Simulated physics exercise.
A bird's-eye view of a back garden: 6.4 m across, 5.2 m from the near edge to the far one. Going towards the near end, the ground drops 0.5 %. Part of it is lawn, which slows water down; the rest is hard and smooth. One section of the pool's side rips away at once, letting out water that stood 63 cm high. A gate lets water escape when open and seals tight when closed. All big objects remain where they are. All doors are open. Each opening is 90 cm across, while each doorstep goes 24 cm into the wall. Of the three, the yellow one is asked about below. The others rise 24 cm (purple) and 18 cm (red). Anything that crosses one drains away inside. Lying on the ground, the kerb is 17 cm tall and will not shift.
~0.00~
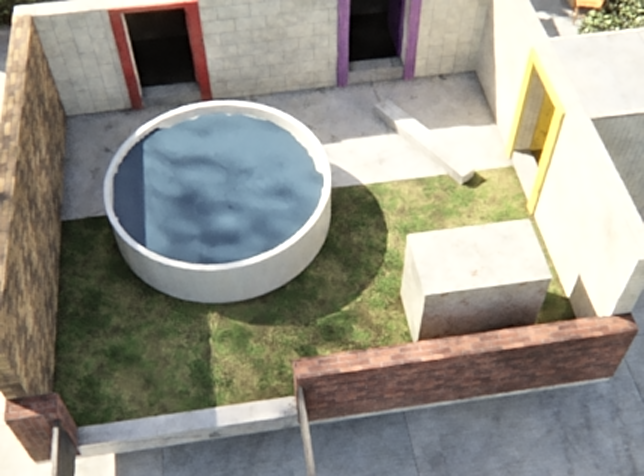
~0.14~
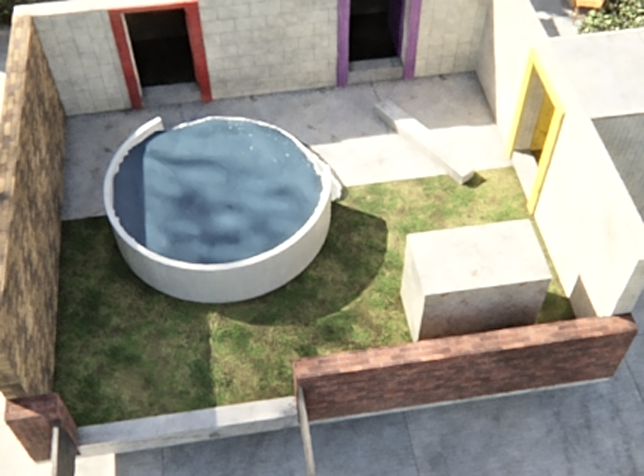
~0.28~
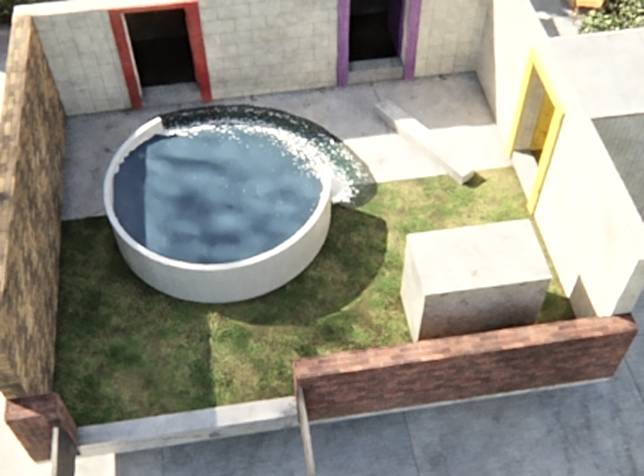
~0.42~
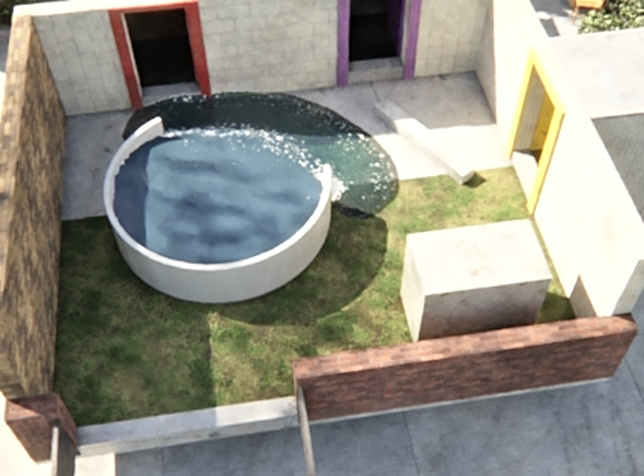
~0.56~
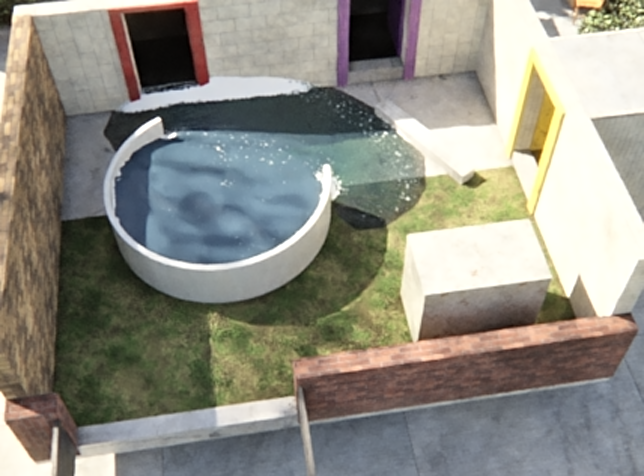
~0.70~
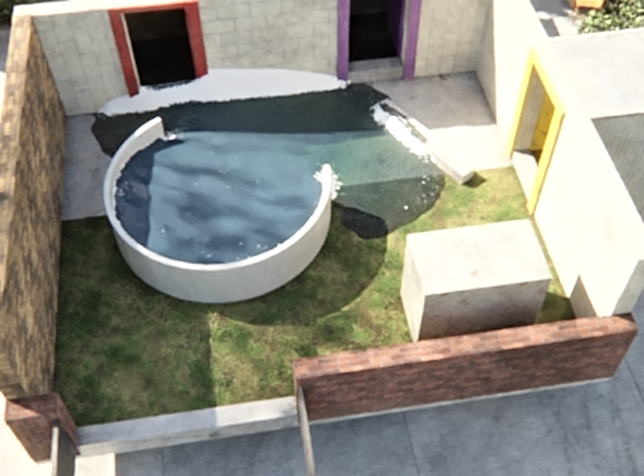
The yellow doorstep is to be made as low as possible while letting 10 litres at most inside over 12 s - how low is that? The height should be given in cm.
It comes to about 17 cm.
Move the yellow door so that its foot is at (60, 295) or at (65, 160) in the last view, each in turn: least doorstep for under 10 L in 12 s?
Roughly 9.0 and 18 cm.
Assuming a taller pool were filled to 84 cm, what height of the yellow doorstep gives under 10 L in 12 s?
A step of about 24 cm does it.
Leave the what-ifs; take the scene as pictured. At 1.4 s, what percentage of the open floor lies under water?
I'd say near 40 percent.
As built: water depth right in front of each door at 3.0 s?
Door depths (cm): Yellow = 14, purple = 27, red = 23.
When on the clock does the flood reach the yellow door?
Yellow 2.0 s.
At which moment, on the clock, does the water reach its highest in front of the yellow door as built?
Around 4.0 s.
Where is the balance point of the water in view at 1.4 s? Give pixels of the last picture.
Centre of mass: About (253, 179) px.
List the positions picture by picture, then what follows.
In the first picture, still water, 63 cm deep, in the pool at (218, 182); the yellow door at (535, 130) is dry.
In the second picture, water pours out on the far side and has run 0.3 m, to a hidden place; about 8 cm deep outside, 63 cm at the back.
In the third picture, the gap is on the far side, the front 0.7 m out at a hidden place; the back of the pool holds 63 cm.
In the fourth picture, the gap is on the far side, the front 1.1 m out at (382, 152); the back of the pool holds 63 cm.
In the fifth picture, the gap is on the far side, the front 1.6 m out at (413, 146); the back of the pool holds 63 cm.
In the sixth picture, the front is at (382, 98), 1.8 m from the gap on the far side; 7.0 m2 of floor is wet, 63 cm left at the back; 1.2 m in a straight line remain to the yellow door at (535, 130).
After 1.4 s water covers 40 % of the floor, deepest (40 cm) near (235, 111); it has not reached the yellow door.
After 3.0 s water covers 65 % of the floor, deepest (39 cm) near (476, 84); 14 cm at the yellow door, 0 litres in over its 17 cm doorstep.
After 12.0 s water covers 95 % of the floor, deepest (13 cm) near (64, 184); 10 cm at the yellow door, 10 litres in over its 17 cm doorstep.
At the yellow door as built, the water arrived by 2.1 s and peaked near 21 cm at 4.0 s.
Run again over the same 12 s with other heights there, 17 litres in over 15.5 cm, 1 litre over 21 cm. The limit of 10 litres is kept from about 17 cm up.
